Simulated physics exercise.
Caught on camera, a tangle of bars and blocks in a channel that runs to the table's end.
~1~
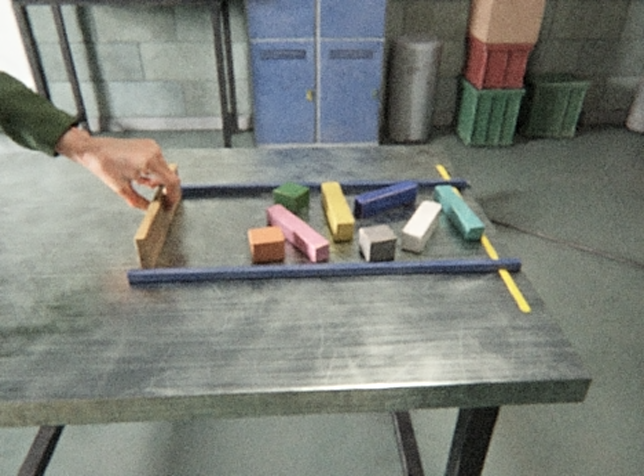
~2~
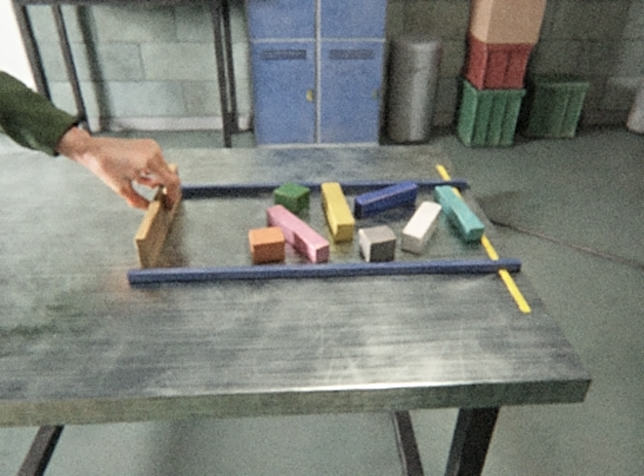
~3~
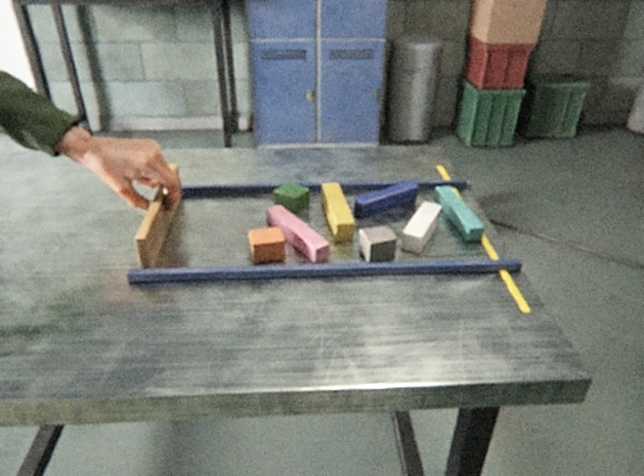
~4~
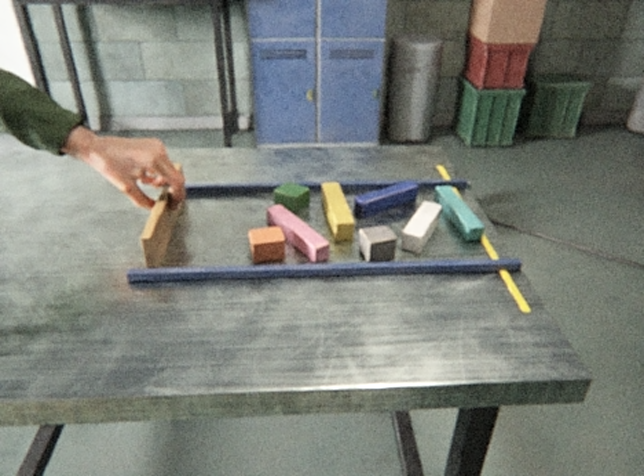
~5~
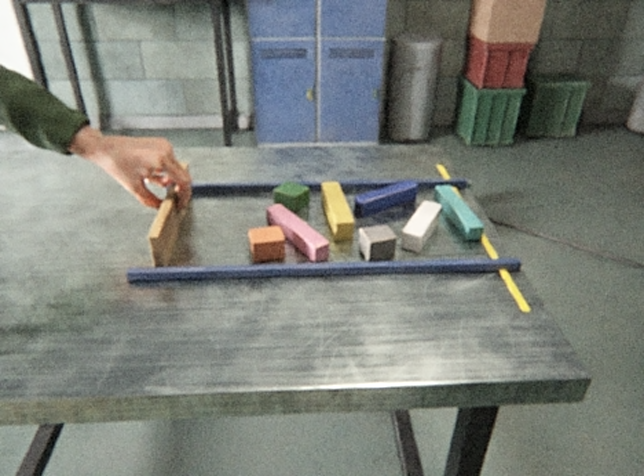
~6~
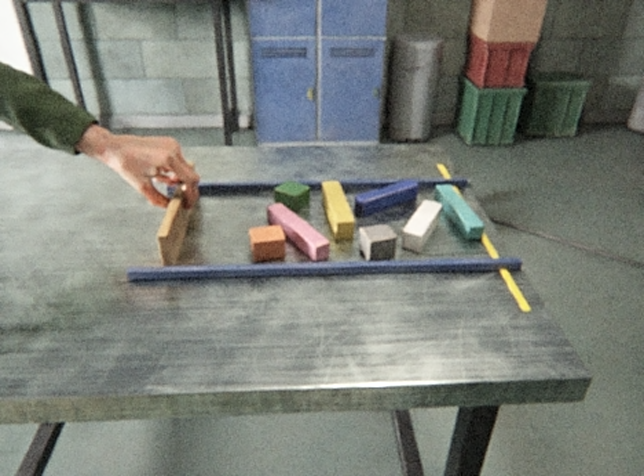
A hand in a dark green sleeve holds a wooden board upright at the left of a grey table, seen from slightly above in a workshop with blue lockers behind. Between two blue rails lie orange, green, pink, yellow, grey, blue and white pieces, with a turquoise bar by yellow tape at right. The hand stays still, then slides the board slightly rightward; the pieces and camera stay still.
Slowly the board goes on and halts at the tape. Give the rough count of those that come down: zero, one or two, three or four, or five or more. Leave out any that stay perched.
Here the number that fall off is five or more.
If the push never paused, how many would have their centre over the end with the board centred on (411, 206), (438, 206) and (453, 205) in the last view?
In that order 1, 4 and 5.
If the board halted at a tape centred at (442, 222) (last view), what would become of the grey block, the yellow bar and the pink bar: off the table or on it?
The grey block comes down, the yellow bar is kept, the pink bar survives.
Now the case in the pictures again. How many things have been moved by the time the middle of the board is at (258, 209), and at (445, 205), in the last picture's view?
At the one place 1, at the other 8.
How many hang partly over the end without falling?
That would be 2.
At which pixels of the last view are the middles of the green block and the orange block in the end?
The green block at (473, 189), the orange block at (508, 240).
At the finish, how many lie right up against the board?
The number is 2.
A little later, none off yet; turquoise bar at rest near (458, 211); white bar at rest near (423, 225); blue stick at rest near (387, 198).
Next, none off yet; turquoise bar shifted a little near (488, 213); white bar shifted about its own width near (471, 222); blue stick shifted about its own width near (456, 193).
When it is over, the number that fall off is five or more; down, pink bar, yellow bar, grey block, blue stick, white bar and turquoise bar.
